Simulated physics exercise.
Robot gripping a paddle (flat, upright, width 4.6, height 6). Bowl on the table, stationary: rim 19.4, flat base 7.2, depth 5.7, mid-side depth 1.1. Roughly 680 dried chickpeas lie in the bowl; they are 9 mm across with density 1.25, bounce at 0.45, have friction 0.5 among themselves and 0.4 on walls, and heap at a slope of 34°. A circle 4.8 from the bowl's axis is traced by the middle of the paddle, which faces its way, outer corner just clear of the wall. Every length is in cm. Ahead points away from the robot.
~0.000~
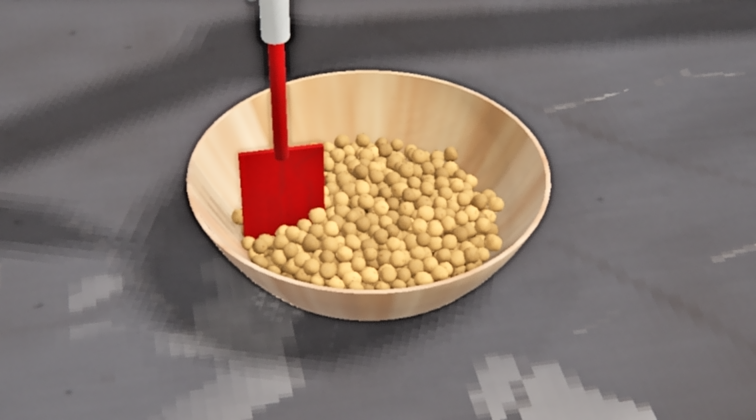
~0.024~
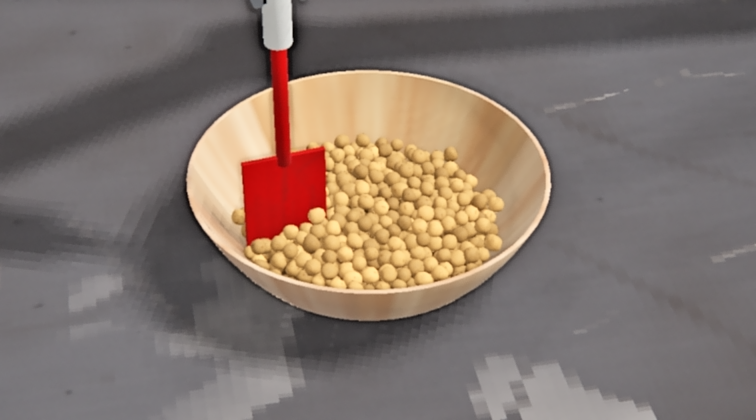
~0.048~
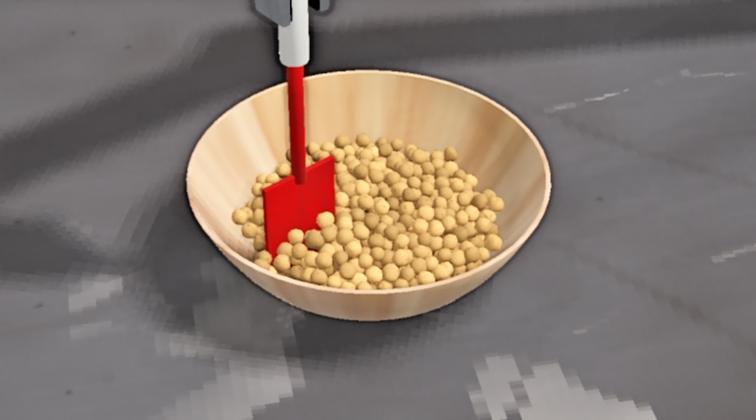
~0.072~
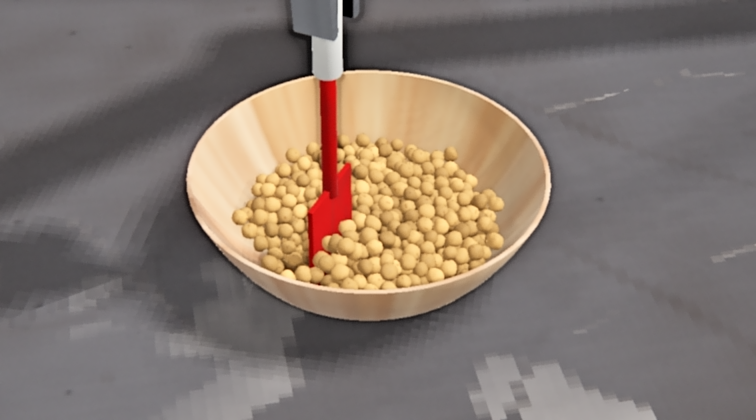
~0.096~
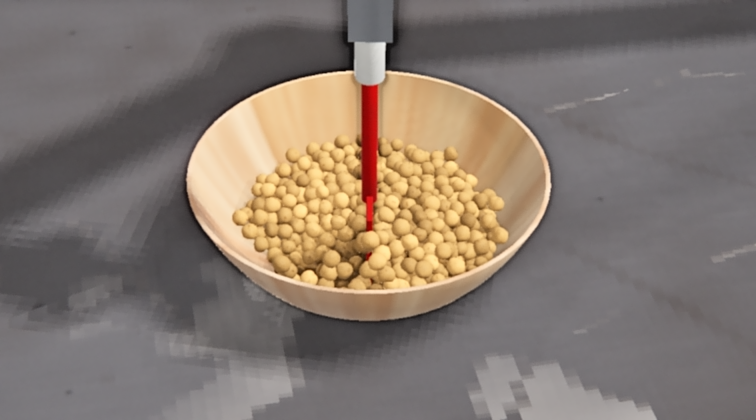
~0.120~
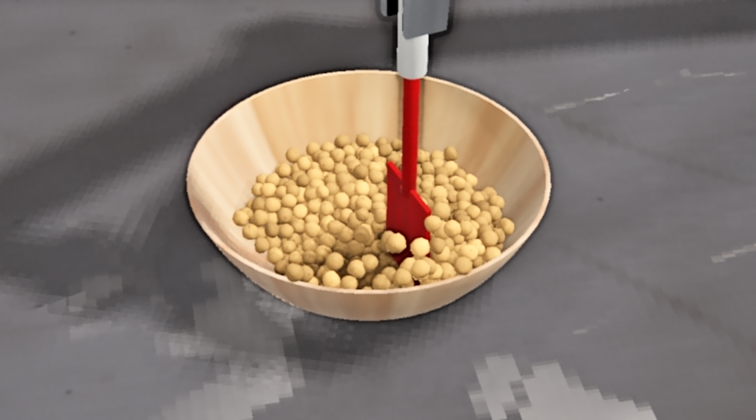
A red paddle sweeps from left to right through dried chickpeas in a wooden bowl.
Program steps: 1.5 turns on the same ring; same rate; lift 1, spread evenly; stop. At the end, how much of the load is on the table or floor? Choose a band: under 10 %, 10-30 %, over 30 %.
Band: Over 30 %.
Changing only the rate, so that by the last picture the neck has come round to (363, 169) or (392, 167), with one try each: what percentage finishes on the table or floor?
First try: About 20 %; second try: About 30 %.
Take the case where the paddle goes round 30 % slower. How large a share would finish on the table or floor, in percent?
20 %.
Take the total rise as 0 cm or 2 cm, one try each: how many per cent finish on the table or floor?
It comes to about 50 per cent and about 25 per cent.
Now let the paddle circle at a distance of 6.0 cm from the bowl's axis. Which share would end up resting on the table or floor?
In that case some 0 %.
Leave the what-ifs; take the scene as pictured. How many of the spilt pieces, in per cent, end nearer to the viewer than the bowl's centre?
Around 50 percent of it.
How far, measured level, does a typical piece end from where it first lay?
About 10 centimetres.
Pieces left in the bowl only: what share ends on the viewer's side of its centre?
Close to 55 in a hundred.
By 0.28 s, 270° round, highest piece 12 above the table; 554 in the bowl, 29 on the table or floor, 96 in flight or on the tool.
By 0.44 s, 76° round, highest piece 10 above the table; 459 in the bowl, 154 on the table or floor, 66 in flight or on the tool.
By 0.72 s, 180° round, highest piece 4 above the table; 426 in the bowl, 253 on the table or floor.
By 1.42 s, 180° round, highest piece 4 above the table; 426 in the bowl, 253 on the table or floor.
Final count, 426 in the bowl, 253 on the table or floor. That is 37 % on the table or floor.
